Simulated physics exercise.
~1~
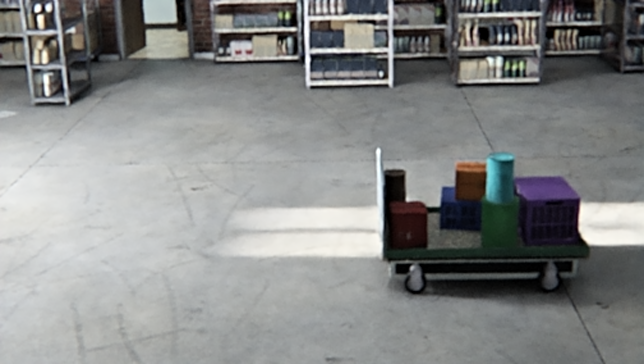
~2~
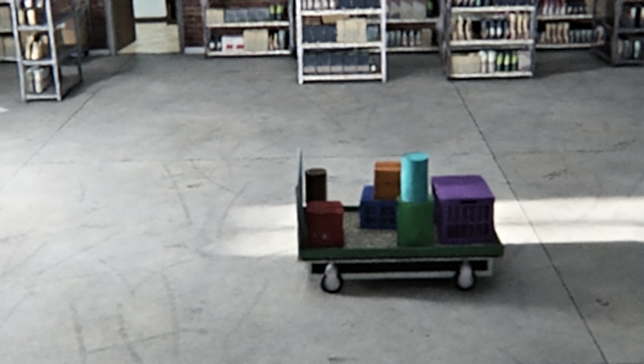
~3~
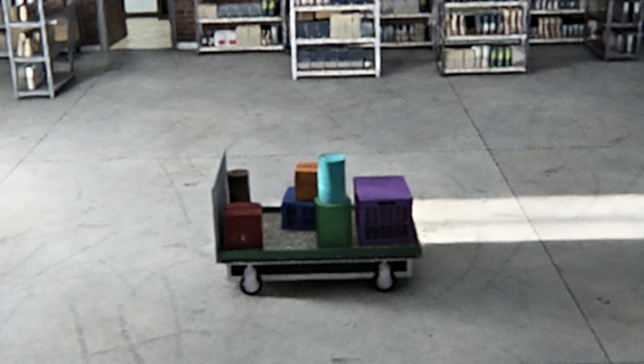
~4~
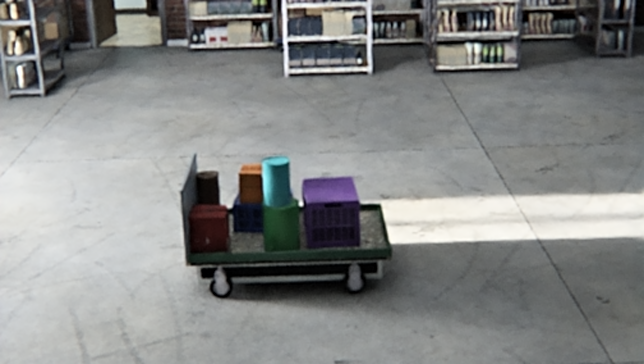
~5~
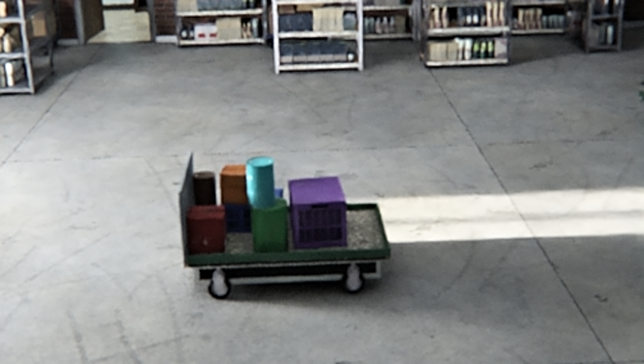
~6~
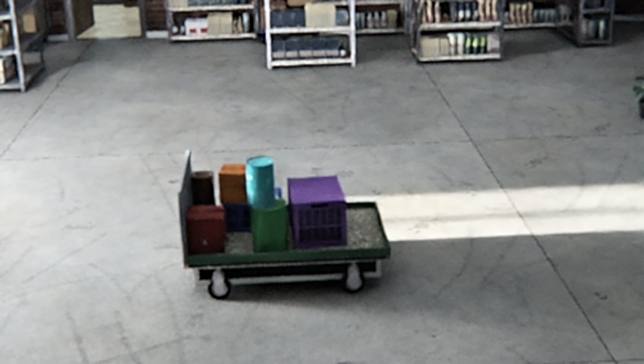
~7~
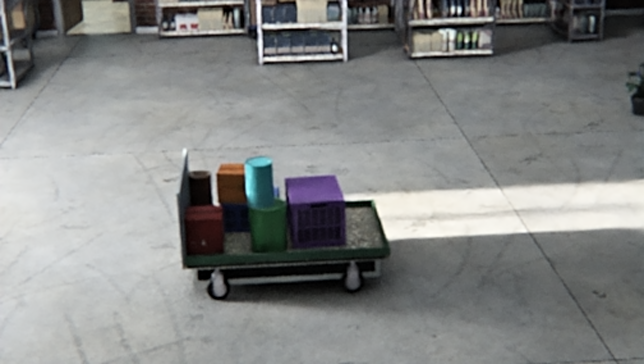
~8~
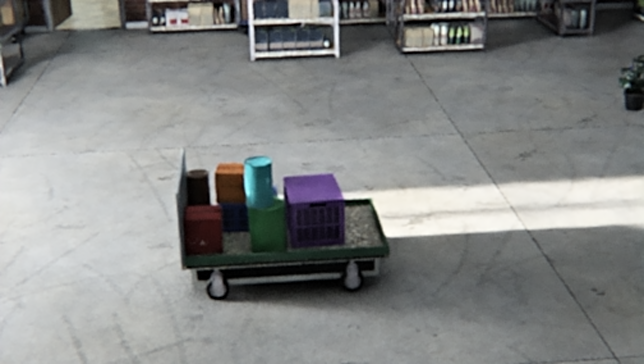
Warehouse floor, a loaded cart rolling left and stopping, its purple crate, pails and several boxes shifting slightly but staying upright aboard.
